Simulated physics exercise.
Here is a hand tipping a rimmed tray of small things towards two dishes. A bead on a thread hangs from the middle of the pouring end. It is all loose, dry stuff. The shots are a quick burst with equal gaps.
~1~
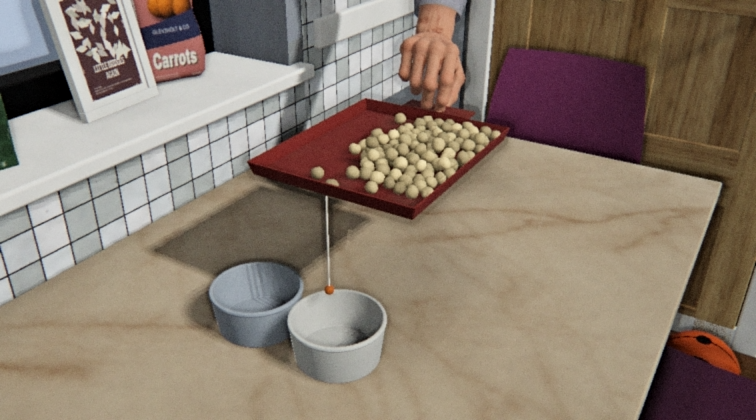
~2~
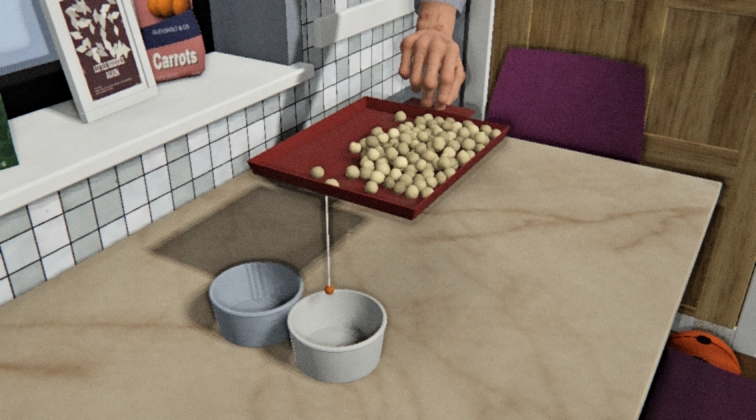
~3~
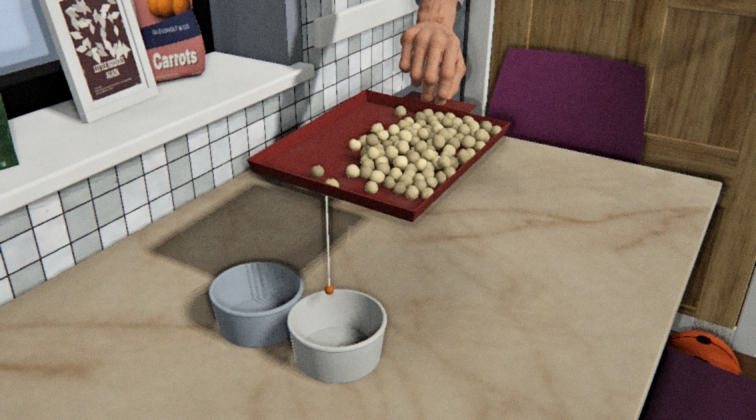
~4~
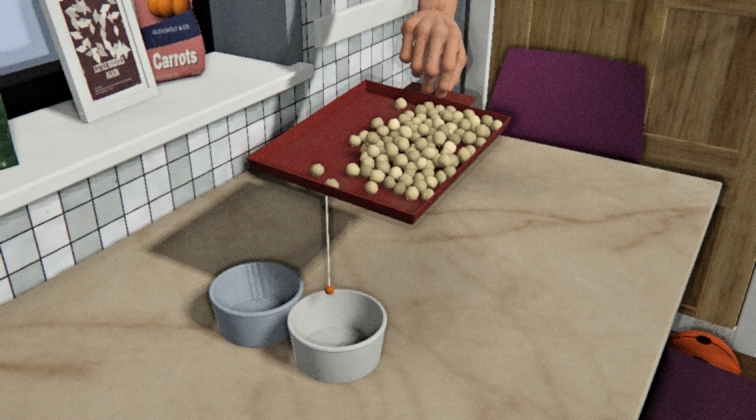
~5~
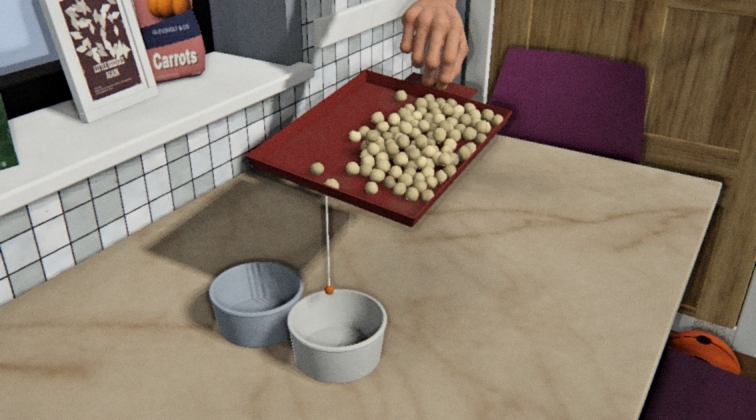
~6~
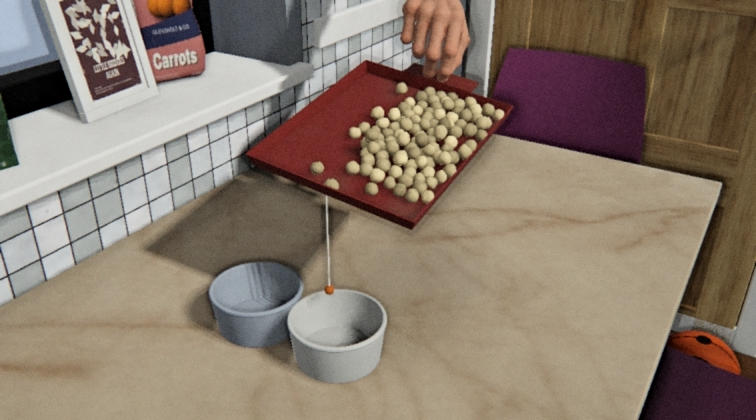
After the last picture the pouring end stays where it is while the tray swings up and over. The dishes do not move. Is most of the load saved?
They take under half between them.
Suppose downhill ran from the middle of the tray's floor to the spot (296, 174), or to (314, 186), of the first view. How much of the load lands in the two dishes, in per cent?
In turn 80 and 50 in a hundred.
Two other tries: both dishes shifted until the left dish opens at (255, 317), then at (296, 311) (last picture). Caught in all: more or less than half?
The first try: Not half. The second: The larger part.
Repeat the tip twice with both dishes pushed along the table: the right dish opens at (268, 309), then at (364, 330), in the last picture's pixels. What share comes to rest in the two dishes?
About 0 and 50 per cent.
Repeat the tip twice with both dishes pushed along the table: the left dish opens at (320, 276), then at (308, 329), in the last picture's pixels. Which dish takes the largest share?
In turn: The dish on the right; the right one.
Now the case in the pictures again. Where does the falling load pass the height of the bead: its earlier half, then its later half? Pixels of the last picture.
Around (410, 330) and then (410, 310).
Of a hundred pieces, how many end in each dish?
Left dish near 0 in a hundred; right dish near 20.
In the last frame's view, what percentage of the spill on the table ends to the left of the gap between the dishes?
About 10 per cent.
Shortly afterwards, tray tipped steeply; all but a few on the tray; only a few outside both; only a few in the air.
Next, tray tipped right over; near two thirds on the tray; only a few in the right dish; a little outside both; near a quarter in the air.
Some moments later, tray tipped past a quarter turn; near a quarter in the right dish; the bulk outside both.
In the end, tray tipped past a quarter turn; near a quarter in the right dish; none at all in the left dish; the bulk outside both.
